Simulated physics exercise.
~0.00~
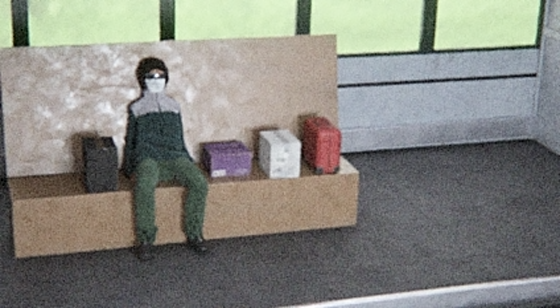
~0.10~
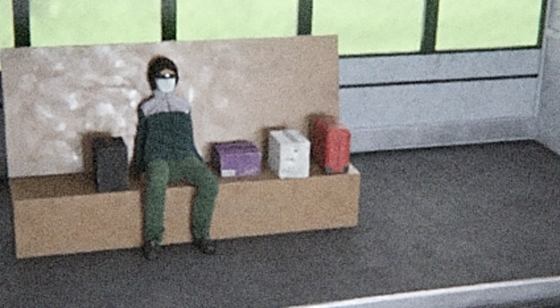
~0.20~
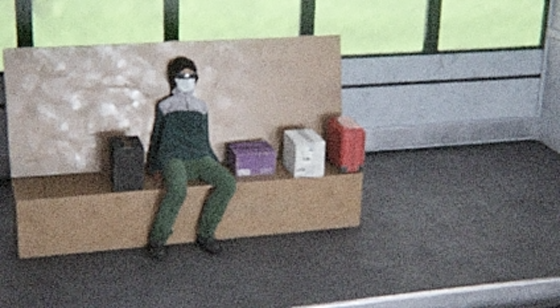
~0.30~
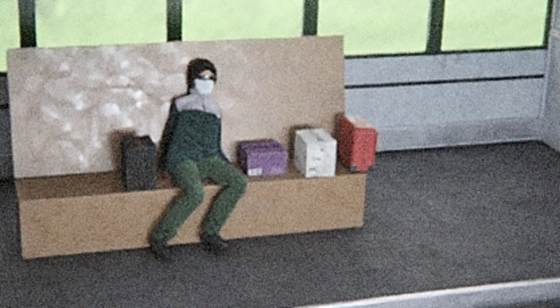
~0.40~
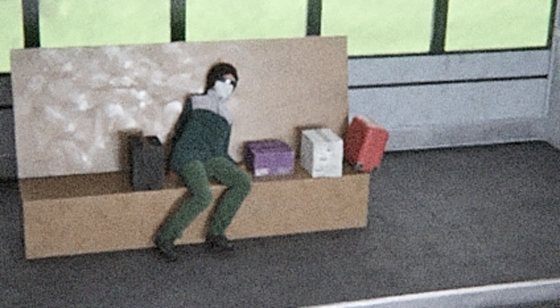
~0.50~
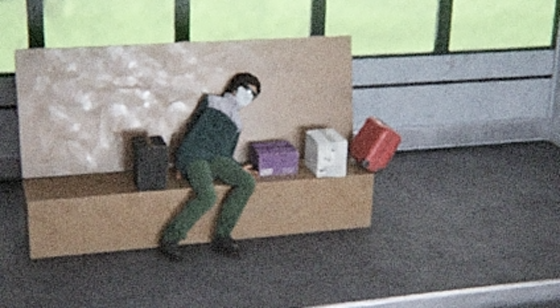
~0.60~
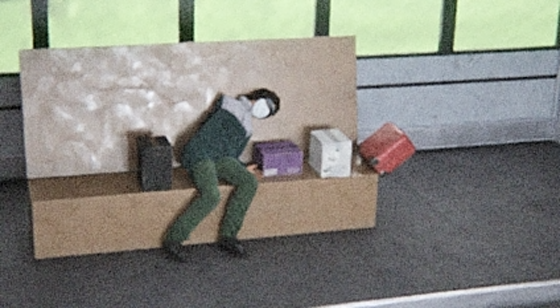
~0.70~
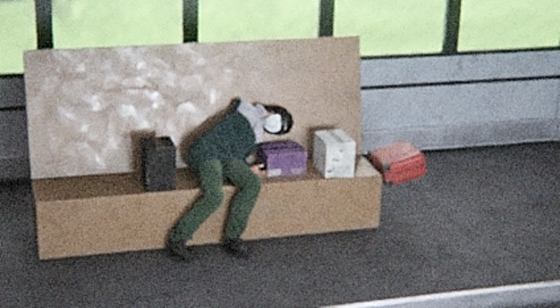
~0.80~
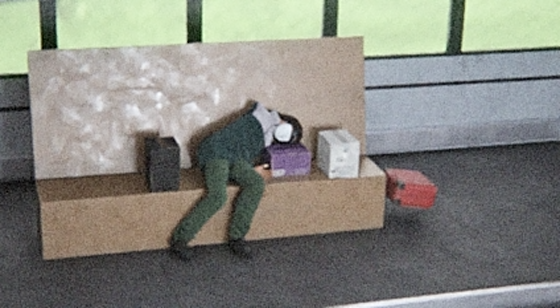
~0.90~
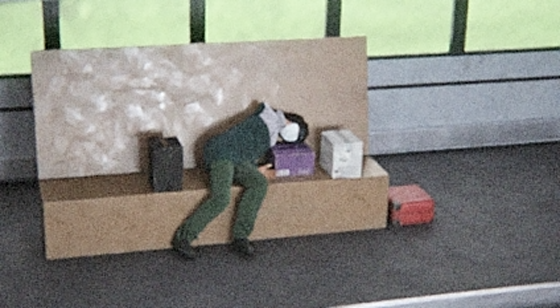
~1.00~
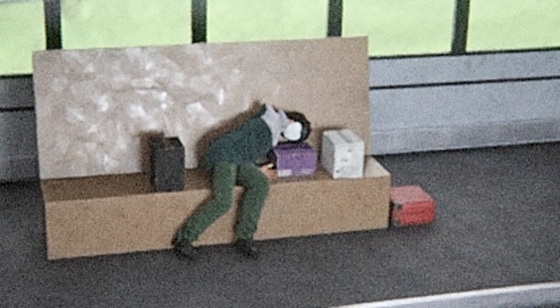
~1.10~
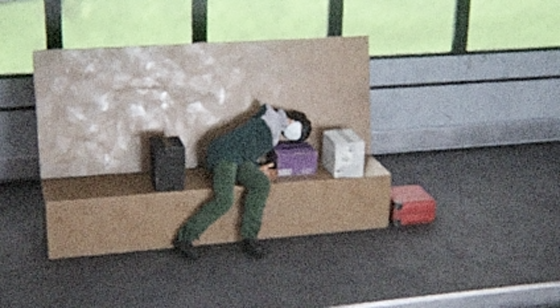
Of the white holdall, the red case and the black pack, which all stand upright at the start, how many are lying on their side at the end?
One of them is on its side at the end, the red case, which has dropped off the right end of the bench.
A seated masked passenger slumps right onto a purple carton as a red case tips off the bench end.
